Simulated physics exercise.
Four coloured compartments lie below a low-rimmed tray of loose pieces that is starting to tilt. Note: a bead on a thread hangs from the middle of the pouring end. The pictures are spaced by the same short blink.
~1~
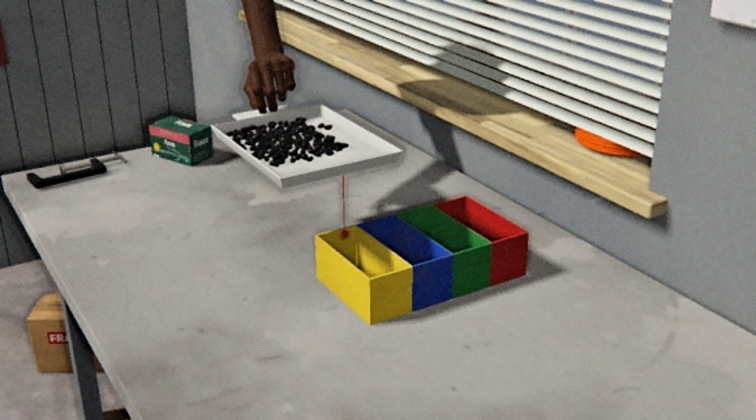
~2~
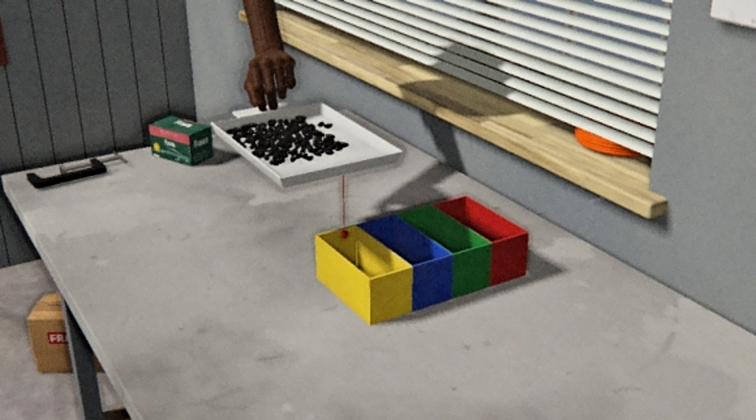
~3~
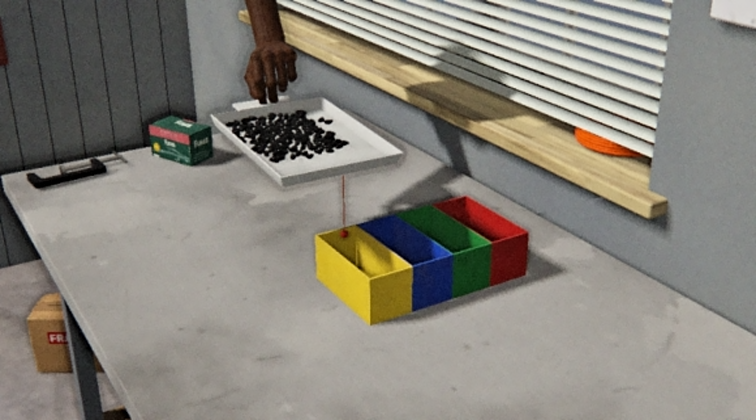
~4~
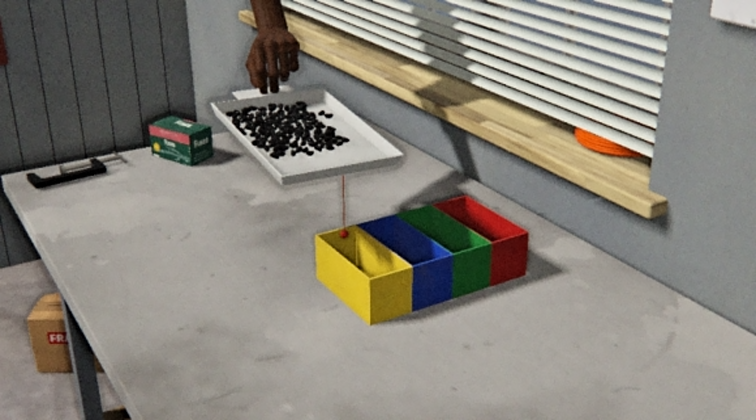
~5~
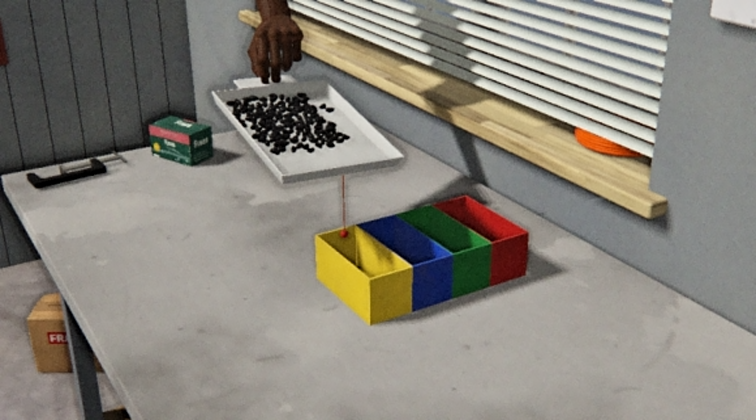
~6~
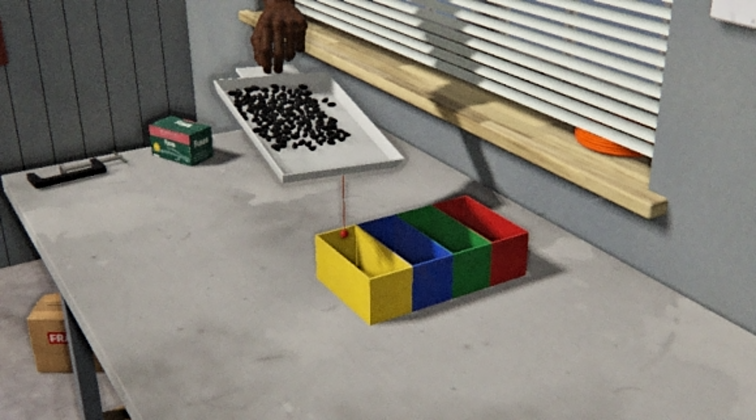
In this clip, a hand hovers behind a white tray of black beans as the tray gradually tilts, its back end rising and its right front corner dipping slightly, while the yellow, blue, green and red compartments below stay still.
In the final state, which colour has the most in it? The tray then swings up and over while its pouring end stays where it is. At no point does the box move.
Most ends up in blue.
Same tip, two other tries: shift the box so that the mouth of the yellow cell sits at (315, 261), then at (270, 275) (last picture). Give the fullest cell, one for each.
Try one: That green cell; try two: The red one.
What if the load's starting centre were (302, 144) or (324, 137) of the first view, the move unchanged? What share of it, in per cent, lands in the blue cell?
Roughly 60 and 60 percent, in that order.
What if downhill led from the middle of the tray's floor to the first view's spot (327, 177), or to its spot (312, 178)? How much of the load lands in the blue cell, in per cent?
First case around 0 per cent, second case 0 per cent.
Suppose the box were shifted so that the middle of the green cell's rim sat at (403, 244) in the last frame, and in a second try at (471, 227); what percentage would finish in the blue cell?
You'd get 30 in a hundred first and 30 in a hundred after that.
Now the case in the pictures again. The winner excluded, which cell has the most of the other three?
The cell in yellow.
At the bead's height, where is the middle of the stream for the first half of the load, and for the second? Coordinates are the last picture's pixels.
Close to (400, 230), then close to (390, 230).
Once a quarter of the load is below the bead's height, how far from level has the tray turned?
I'd say close to 70 degrees.
Soon after the last picture, tray tipped steeply; most on the tray; a small part in the blue cell; a stray few in the yellow cell; a stray few in the green cell; a small part falling or outside the box.
A little later, tray tipped past a quarter turn; a small part on the tray; about half in the blue cell; about a quarter in the yellow cell; a small part in the green cell; about a quarter falling or outside the box.
Later still, tray tipped past a quarter turn; about two thirds in the blue cell; about a quarter in the yellow cell; a small part in the green cell; a small part falling or outside the box.
At rest, tray tipped past a quarter turn; about two thirds in the blue cell; about a quarter in the yellow cell; a small part in the green cell; none in the red cell; a small part outside the box.
